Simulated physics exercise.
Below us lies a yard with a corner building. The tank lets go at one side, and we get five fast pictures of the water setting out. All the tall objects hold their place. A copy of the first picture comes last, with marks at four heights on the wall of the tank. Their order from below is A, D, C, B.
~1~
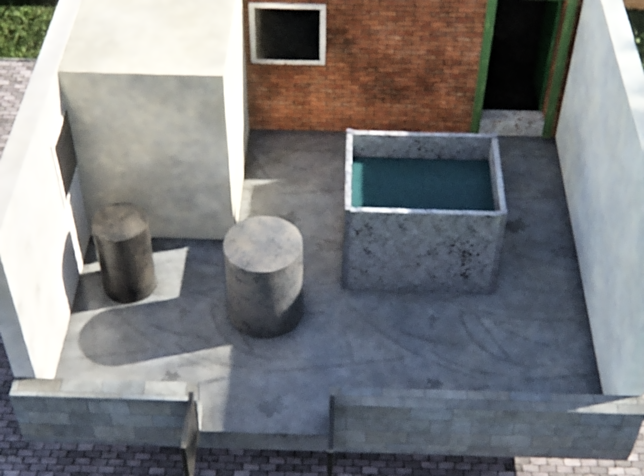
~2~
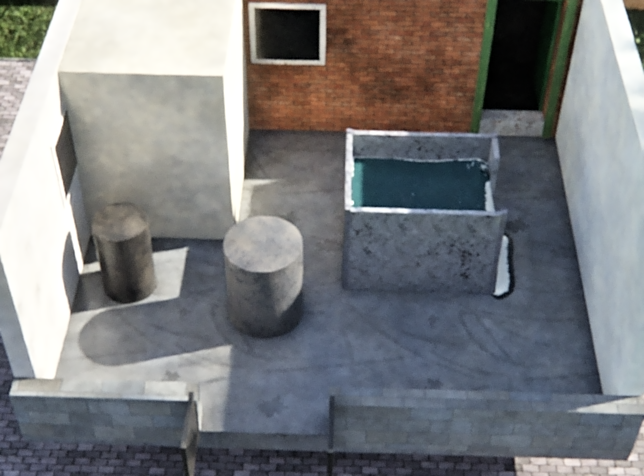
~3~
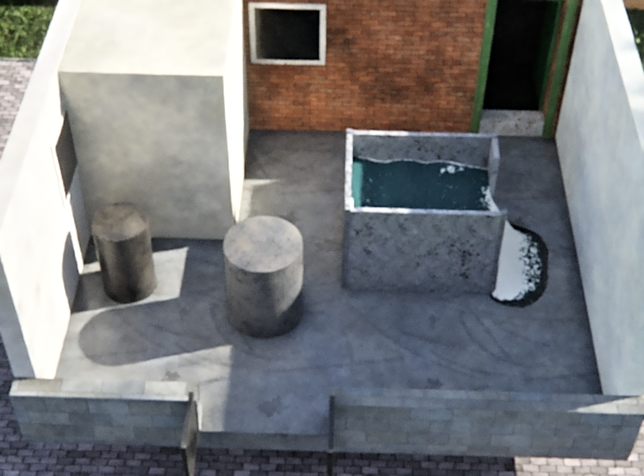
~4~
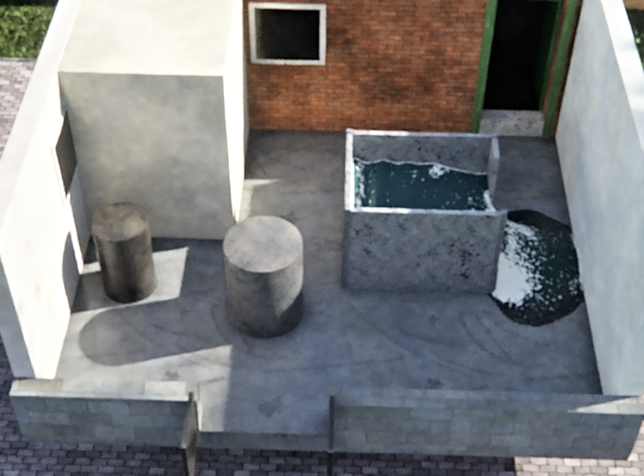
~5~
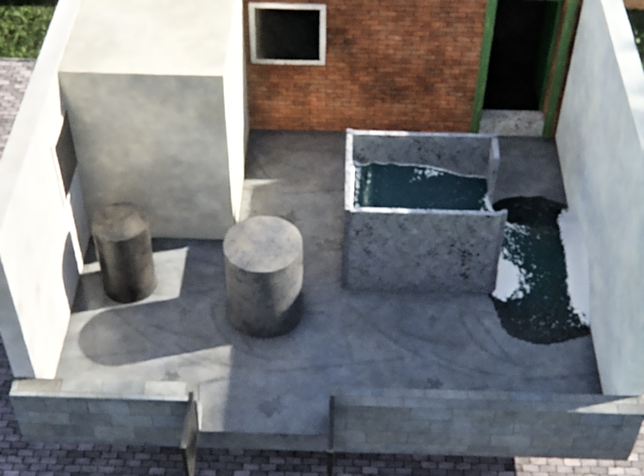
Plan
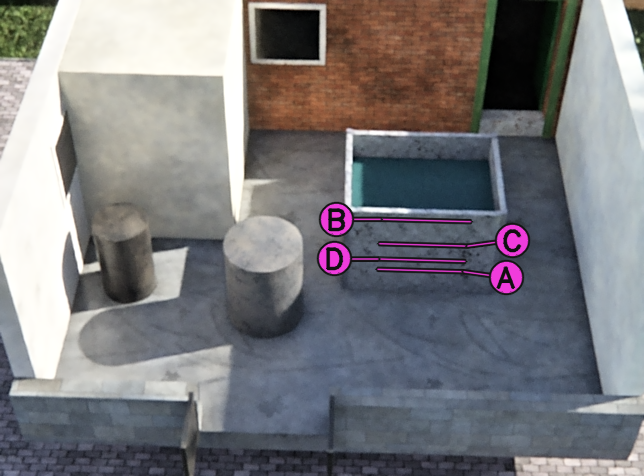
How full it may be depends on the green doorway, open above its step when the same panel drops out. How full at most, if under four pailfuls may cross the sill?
That is mark C.
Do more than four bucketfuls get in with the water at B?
Yes, that goes wrong.
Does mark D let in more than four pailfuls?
No.
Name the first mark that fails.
B it is.
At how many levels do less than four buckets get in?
Three of the four.
In magenta, A at (420, 270); B at (425, 220); C at (423, 244); D at (421, 260); from the bottom up A, D, C, B.
With A, nothing gets over.
With B, about 10 bucketfuls get in.
With C, a bucket or two gets in.
With D, nothing gets over.
